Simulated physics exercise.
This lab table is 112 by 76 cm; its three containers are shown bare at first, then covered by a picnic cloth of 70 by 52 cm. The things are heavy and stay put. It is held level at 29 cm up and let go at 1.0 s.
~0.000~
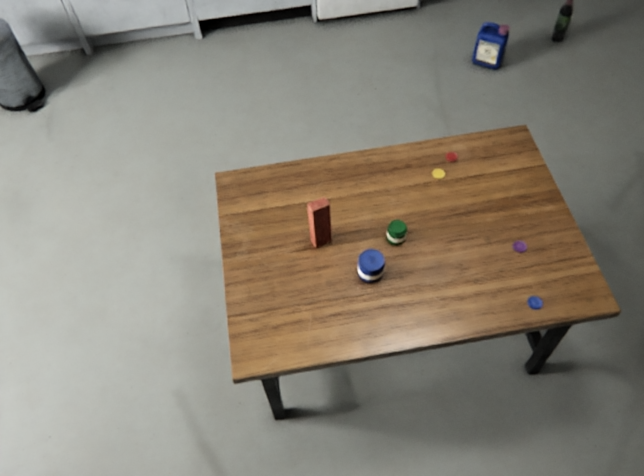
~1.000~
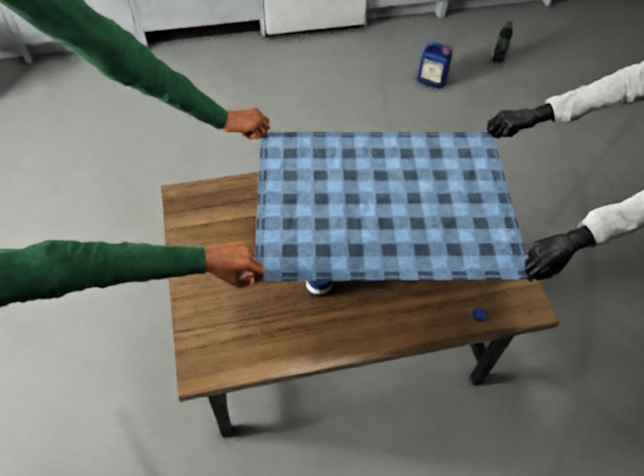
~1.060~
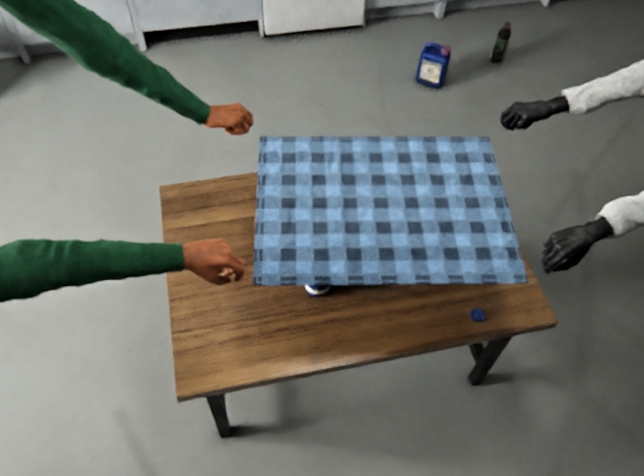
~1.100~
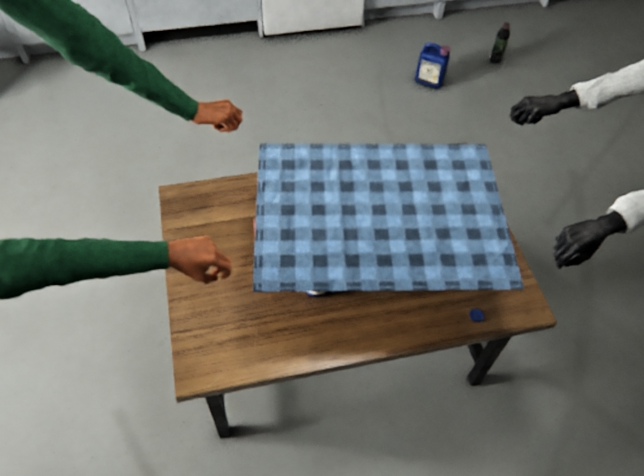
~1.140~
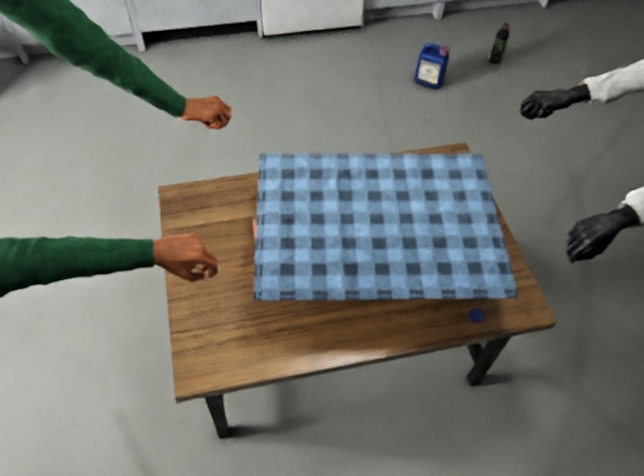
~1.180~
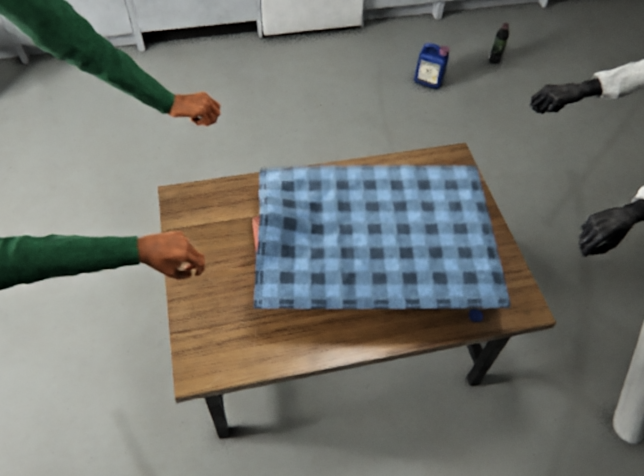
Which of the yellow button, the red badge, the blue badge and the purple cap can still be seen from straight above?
Result: Yellow button remains in the open, red badge still shows, blue badge vanishes under it, purple cap ends under the cloth.
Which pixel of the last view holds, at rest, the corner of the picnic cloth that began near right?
Roughly (492, 331).
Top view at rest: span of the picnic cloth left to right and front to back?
It spans close to 76 centimetres sideways and close to 58 centimetres in depth.
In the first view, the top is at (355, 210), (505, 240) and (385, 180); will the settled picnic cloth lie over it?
Going through them in sequence, they come out shrouded, shrouded and in plain sight.
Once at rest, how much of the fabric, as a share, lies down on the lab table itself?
Some 55 per cent of it.
After 1.4 s, 50 % of it is down, spanning 75 by 57 cm, above blue badge, purple cap.
After 1.5 s, 50 % of it is down, spanning 75 by 57 cm, above blue badge, purple cap.
After 1.7 s, 55 % of it is down, spanning 76 by 57 cm, above blue badge, purple cap.
After 1.9 s, 55 % of it is down, spanning 76 by 57 cm, above blue badge, purple cap.
After 2.7 s, 55 % of it is down, spanning 76 by 57 cm, above blue badge, purple cap.
